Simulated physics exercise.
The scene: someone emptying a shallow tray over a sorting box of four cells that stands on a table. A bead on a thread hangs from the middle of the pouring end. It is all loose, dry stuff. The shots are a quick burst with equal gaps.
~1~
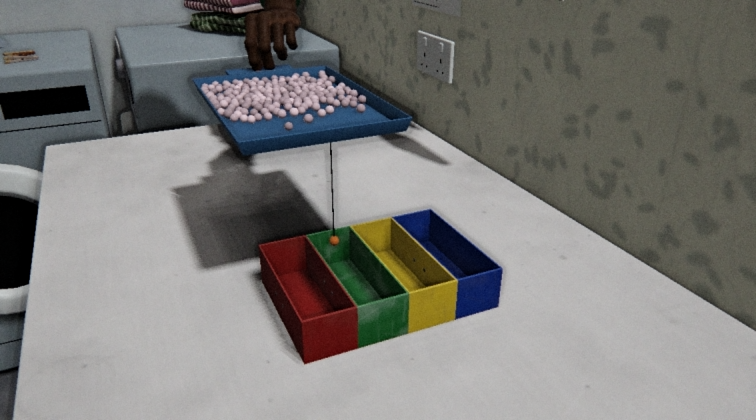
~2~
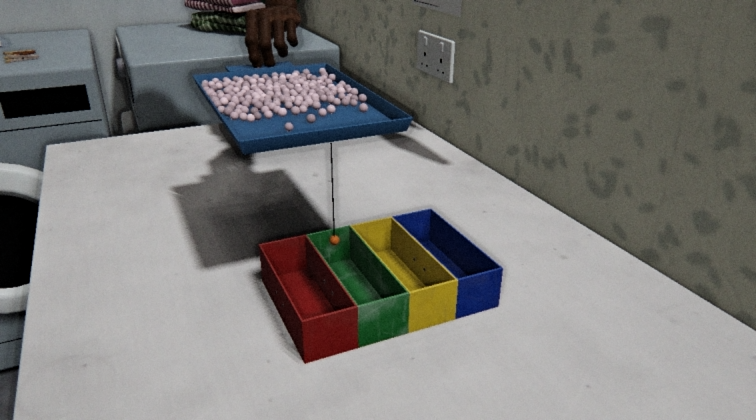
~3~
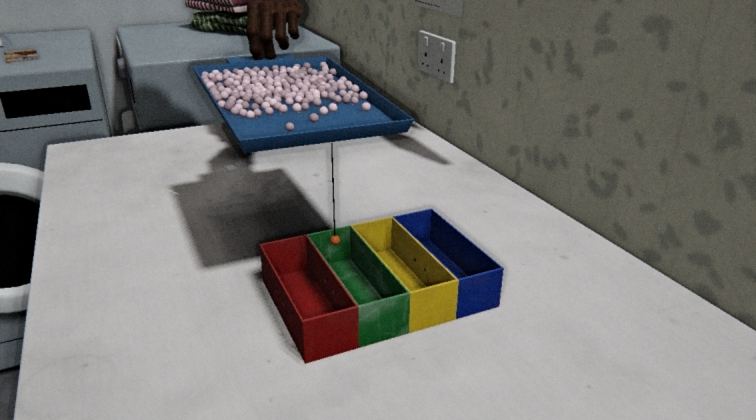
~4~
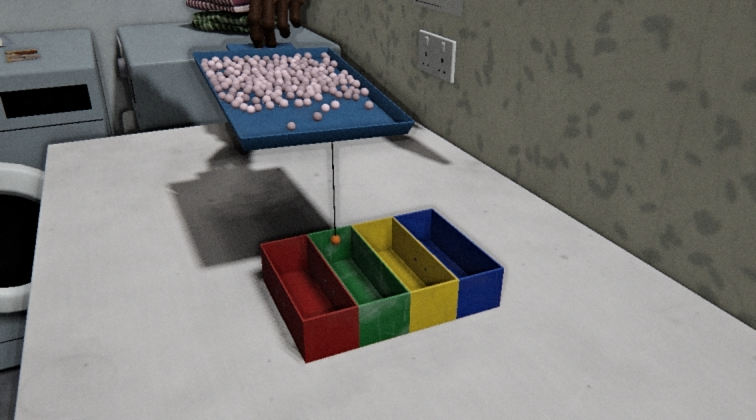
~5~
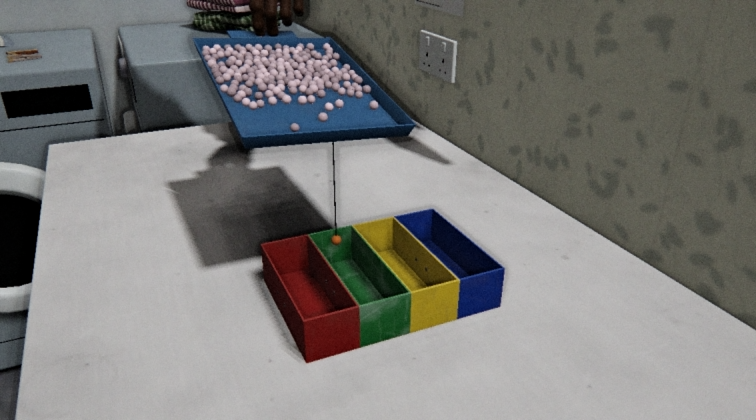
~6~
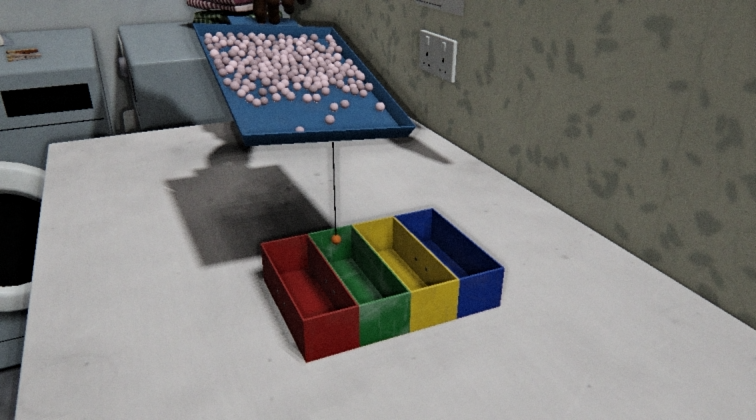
A dark hand grips the far edge of a shallow blue tray of pale pink beads above a white table, seen from above at an angle in a room with grey appliances and a patterned wall. Below, an orange bead hangs on a thread over a box with red, green, yellow and blue cells. The hand raises the far edge, steepening the tray, and the beads begin sliding forward.
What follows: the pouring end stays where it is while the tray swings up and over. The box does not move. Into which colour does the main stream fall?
The yellow one ends fullest.
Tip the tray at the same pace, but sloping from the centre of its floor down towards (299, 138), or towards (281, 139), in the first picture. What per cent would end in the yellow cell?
Roughly 0 per cent, and 0 per cent.
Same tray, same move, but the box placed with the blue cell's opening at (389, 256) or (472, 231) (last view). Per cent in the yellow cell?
Near 0 % and 40 %.
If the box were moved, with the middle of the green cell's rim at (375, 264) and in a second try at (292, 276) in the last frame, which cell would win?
First that yellow cell, then the cell in blue.
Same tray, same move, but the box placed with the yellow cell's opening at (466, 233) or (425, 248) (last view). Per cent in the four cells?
In turn 90 and 90 in a hundred.
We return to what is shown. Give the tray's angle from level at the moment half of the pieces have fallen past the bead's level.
At some 65 degrees.
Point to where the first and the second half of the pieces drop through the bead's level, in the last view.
The first part at (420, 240); the rest at (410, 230).
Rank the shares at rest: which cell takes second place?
In second place: The blue one.
Just after the last frame, tray tipped steeply; roughly half on the tray; about a tenth in the yellow cell; about a tenth in the blue cell; about a tenth in the green cell; just a few in the red cell; roughly a quarter falling or outside the box.
A moment on, tray tipped right over; just a few on the tray; roughly half in the yellow cell; roughly a quarter in the blue cell; about a tenth in the green cell; just a few in the red cell; about a tenth falling or outside the box.
Further on, tray tipped past a quarter turn; roughly half in the yellow cell; roughly a third in the blue cell; about a tenth in the green cell; just a few in the red cell; about a tenth falling or outside the box.
When it is over, tray tipped past a quarter turn; roughly half in the yellow cell; roughly a third in the blue cell; about a tenth in the green cell; just a few in the red cell; about a tenth outside the box.
